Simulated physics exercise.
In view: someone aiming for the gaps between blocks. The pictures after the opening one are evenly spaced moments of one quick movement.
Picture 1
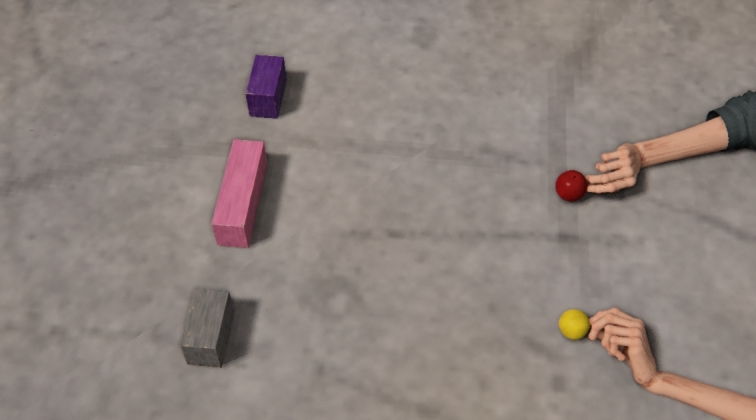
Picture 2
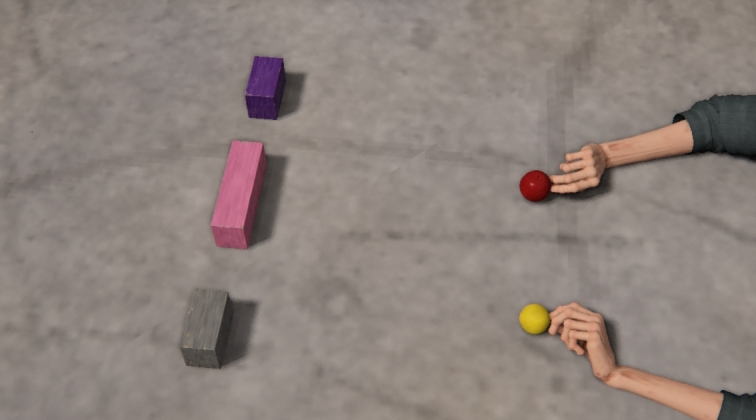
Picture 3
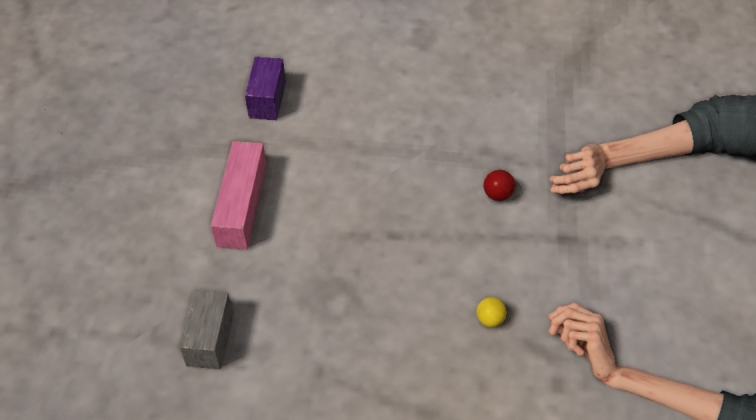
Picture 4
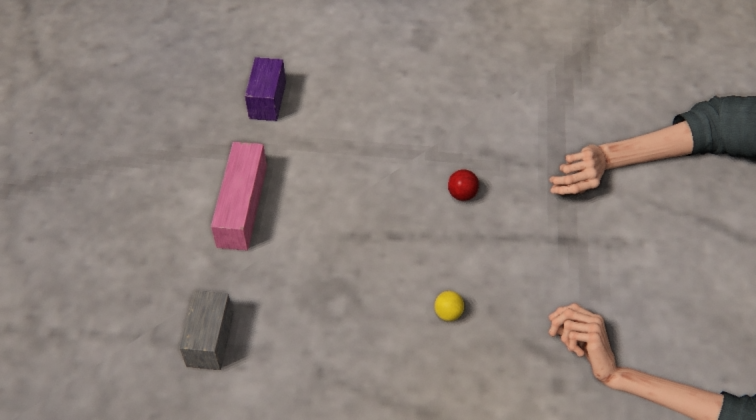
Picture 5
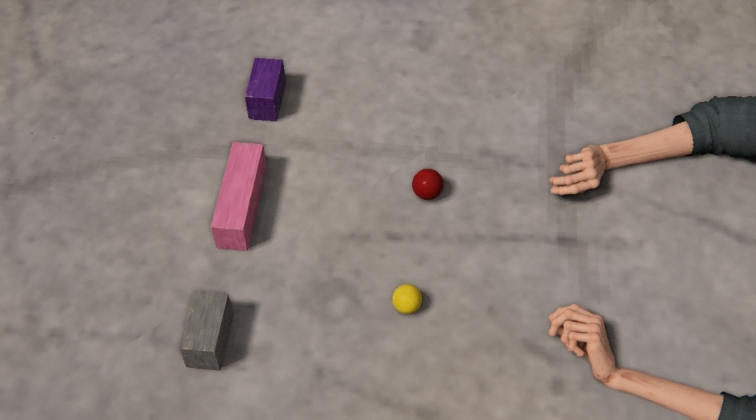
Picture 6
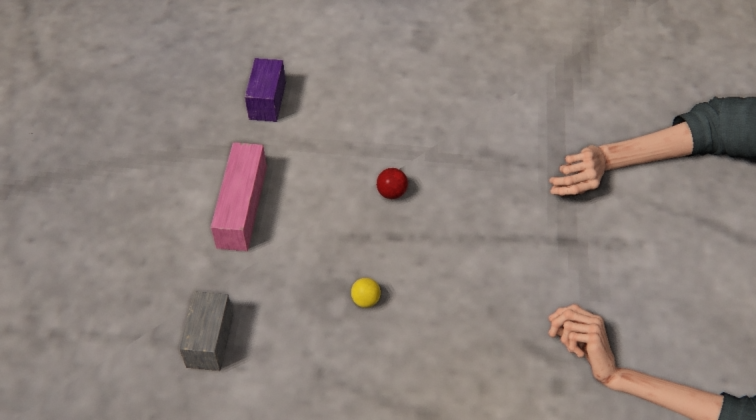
Two hands release a red ball and a yellow ball, which roll left toward three blocks.
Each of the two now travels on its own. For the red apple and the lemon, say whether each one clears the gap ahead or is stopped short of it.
Red apple: Stopped short; lemon: Clears it.
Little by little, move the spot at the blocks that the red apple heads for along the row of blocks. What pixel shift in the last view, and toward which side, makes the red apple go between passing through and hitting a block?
28 pixels up.
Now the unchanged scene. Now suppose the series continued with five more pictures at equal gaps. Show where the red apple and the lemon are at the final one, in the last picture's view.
Near (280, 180) and (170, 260).
Then, 0.38 s on from there, red apple coming back near (287, 185); lemon heading on near (117, 251).
Then, 0.98 s on from there, red apple coming back near (306, 197); lemon heading on.
In the end, the red apple bounces off; the lemon rolls through.
